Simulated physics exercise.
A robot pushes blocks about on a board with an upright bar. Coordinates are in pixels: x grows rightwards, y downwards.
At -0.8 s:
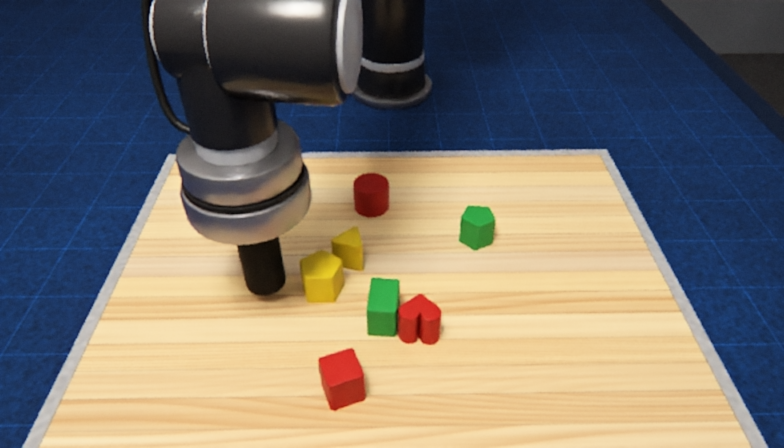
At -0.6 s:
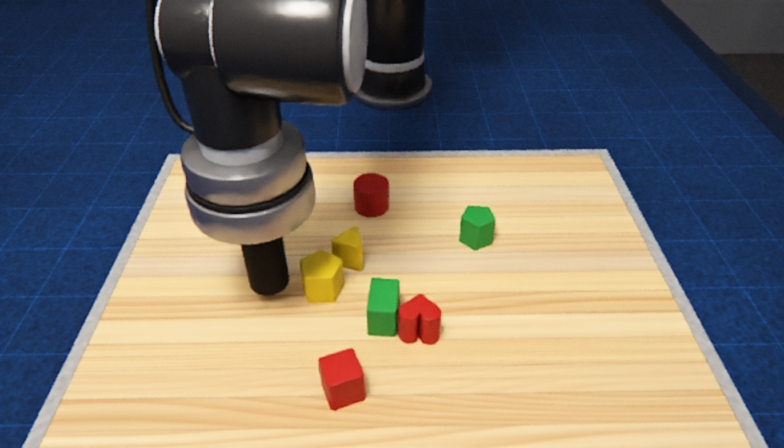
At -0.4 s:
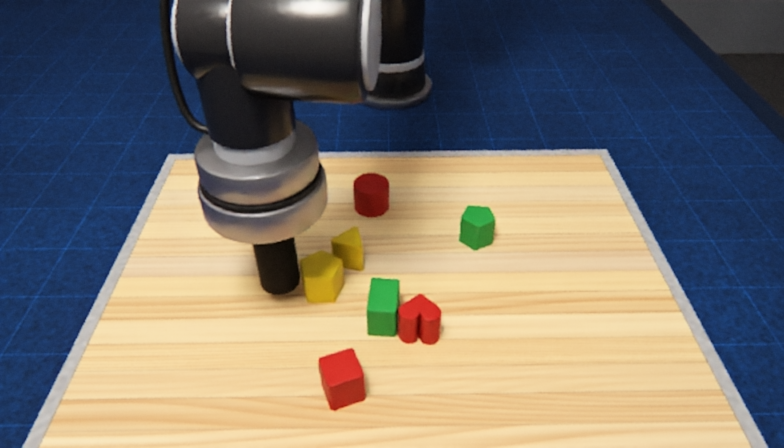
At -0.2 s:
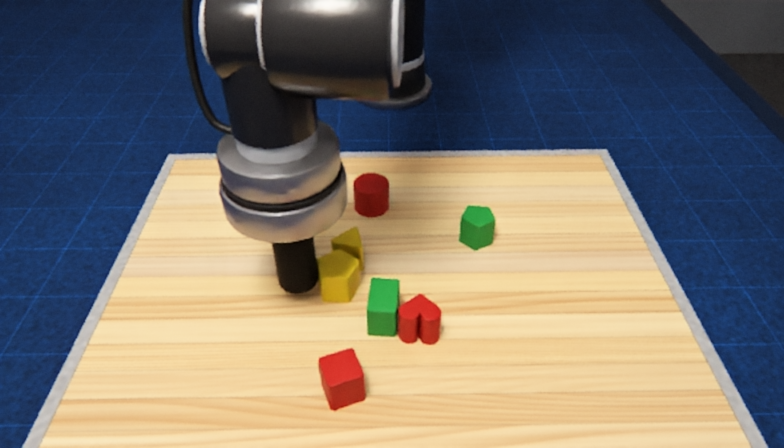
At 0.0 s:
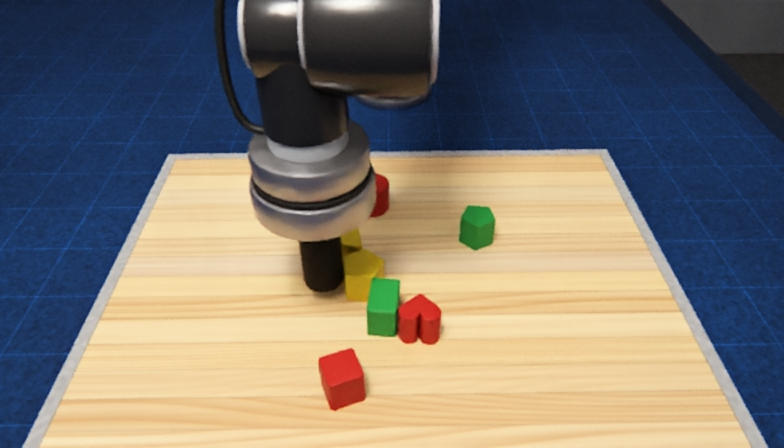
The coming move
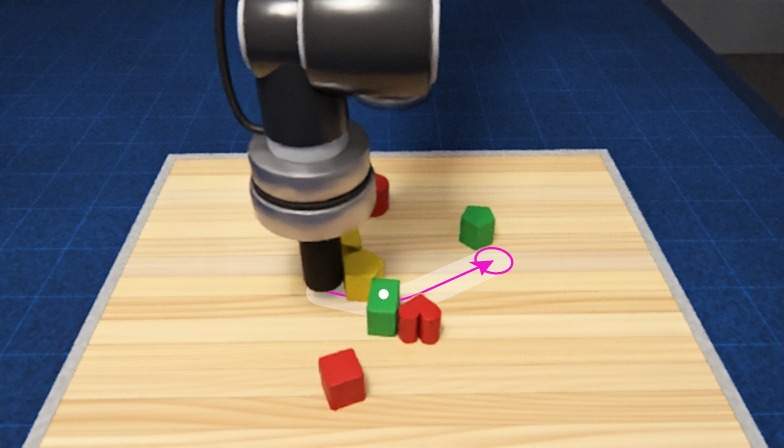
A robot arm moves right across a wooden board, pushing a yellow block beside a green one.
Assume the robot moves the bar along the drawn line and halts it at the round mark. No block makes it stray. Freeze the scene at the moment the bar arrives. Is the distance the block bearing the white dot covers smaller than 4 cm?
Yes - that is the case.
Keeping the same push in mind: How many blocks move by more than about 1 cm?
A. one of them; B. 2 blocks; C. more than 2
The one that fits is C, more than 2.
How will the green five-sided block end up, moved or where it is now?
It is shifted.
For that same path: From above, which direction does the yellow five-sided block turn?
The sense of turning is anti-clockwise.
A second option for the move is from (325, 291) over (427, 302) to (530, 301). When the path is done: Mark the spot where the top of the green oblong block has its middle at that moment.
I'd place it at (420, 303), taking the centre of its top.
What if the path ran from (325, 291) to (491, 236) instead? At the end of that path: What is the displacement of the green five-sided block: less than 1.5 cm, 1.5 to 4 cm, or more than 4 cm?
It shifts over 4 cm.
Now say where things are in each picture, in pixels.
The first picture shows lower end of the bar at (266, 282), tops of blocks, yellow five-sided block at (320, 265), green oblong block at (383, 294), red heart block at (420, 308), green five-sided block at (479, 215).
The second picture shows bar at (270, 282), blocks as before.
The third picture shows bar at (281, 281), blocks as before.
The fourth picture shows bar at (299, 280), yellow five-sided block at (336, 264).
The fifth picture shows bar at (324, 279), yellow five-sided block at (362, 263), green oblong block at (384, 294), red heart block at (420, 308), green five-sided block at (479, 215).
The drawn path runs from (325, 291) by way of (387, 301) and (444, 283) to (494, 260); the dot is on the green oblong block.
What follows on the original path. One third of the way, bar at (388, 289); yellow five-sided block at (418, 258), turned 40° anticlockwise; green oblong block at (406, 299), turned 55° clockwise; red heart block at (429, 316).
Two thirds of the way, bar at (446, 270); yellow five-sided block at (466, 236), turned 55° anticlockwise; green oblong block at (413, 299), turned 65° clockwise; red heart block at (433, 320), turned 20° clockwise.
At the end, bar at (496, 248); yellow five-sided block at (511, 214), turned 65° anticlockwise; green oblong block at (413, 299), turned 65° clockwise; red heart block at (433, 320), turned 20° clockwise; green five-sided block at (492, 197), turned 70° anticlockwise.
